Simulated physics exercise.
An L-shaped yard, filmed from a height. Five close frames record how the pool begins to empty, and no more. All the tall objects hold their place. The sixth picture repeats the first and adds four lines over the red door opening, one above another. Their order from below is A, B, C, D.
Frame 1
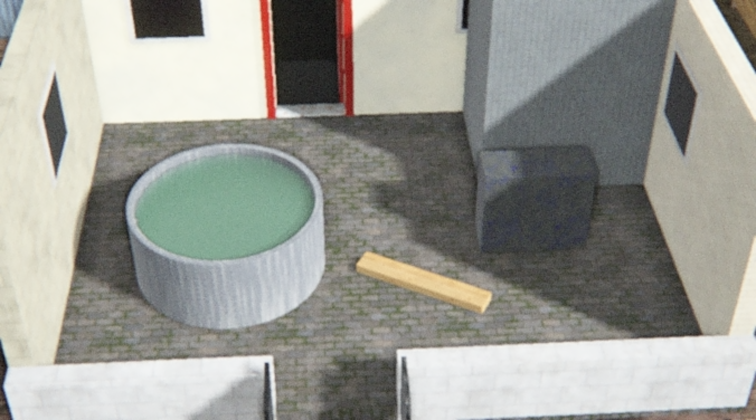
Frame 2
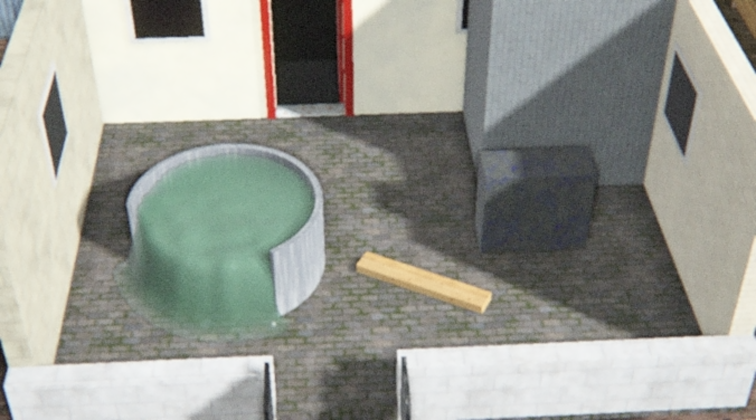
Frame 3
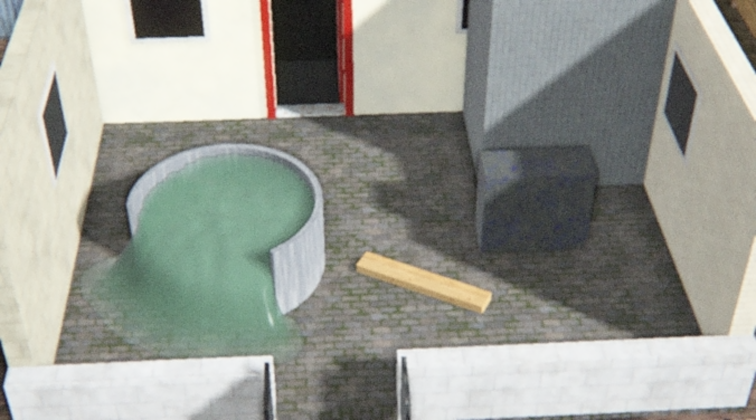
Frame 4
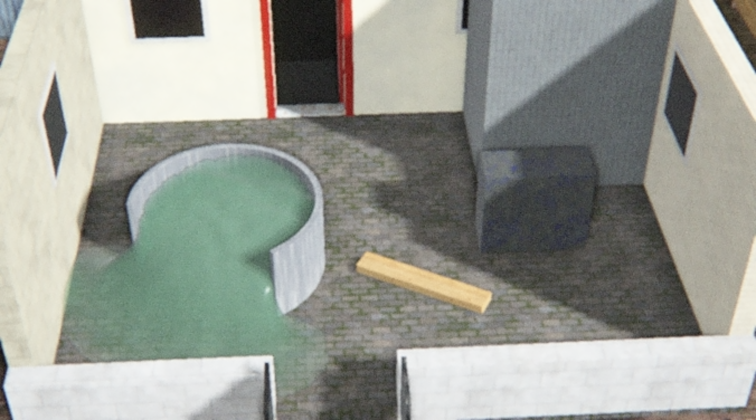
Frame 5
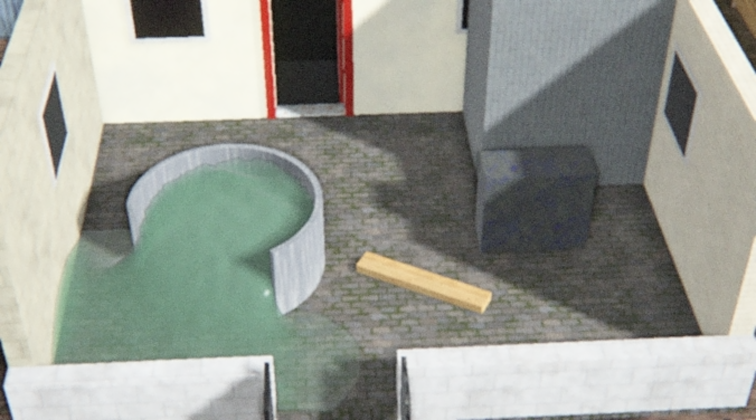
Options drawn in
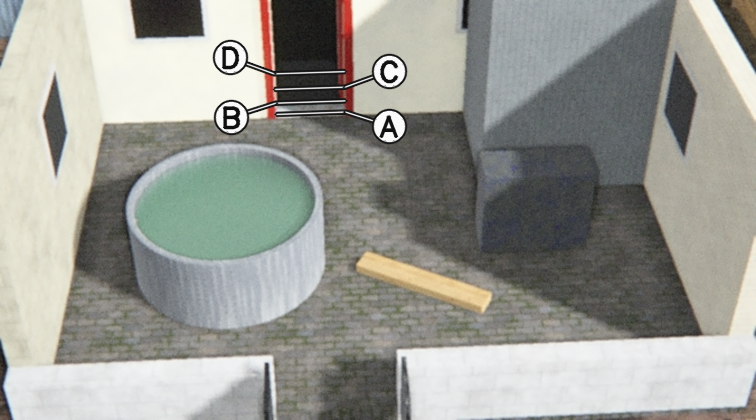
Green water bursts through the front left side of a round grey pool in a paved yard, seen from a fixed height. Pale walls enclose the yard, with a red-framed doorway at the back, a dark block at right, a wooden plank near the middle and a gap in the low white front wall. The water spreads across the paving to the left wall and the front gap, its level in the pool sinking.
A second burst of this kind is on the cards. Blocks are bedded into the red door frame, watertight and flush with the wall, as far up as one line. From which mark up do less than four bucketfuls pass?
Go for A.
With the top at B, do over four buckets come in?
No.
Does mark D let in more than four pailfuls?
No, that is safe.
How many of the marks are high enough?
All four.
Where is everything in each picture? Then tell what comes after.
The first frame shows water in the pool at rest, its middle at (226, 206); foot of the red doorway at (311, 116); open gate at (335, 349).
The second frame shows front seen at (129, 262), 2 % of the ground wet.
The third frame shows front seen at (96, 268), 6 % of the ground wet.
The fourth frame shows front seen at (76, 258), 12 % of the ground wet.
The fifth frame shows front seen at (86, 237), 17 % of the ground wet.
On the marked copy, A at (311, 113); B at (310, 102); C at (310, 88); D at (309, 72); from the bottom up A, B, C, D.
For mark A, a splash gets over, under a bucket.
For mark B, nothing gets over.
For mark C, nothing gets over.
For mark D, nothing gets over.
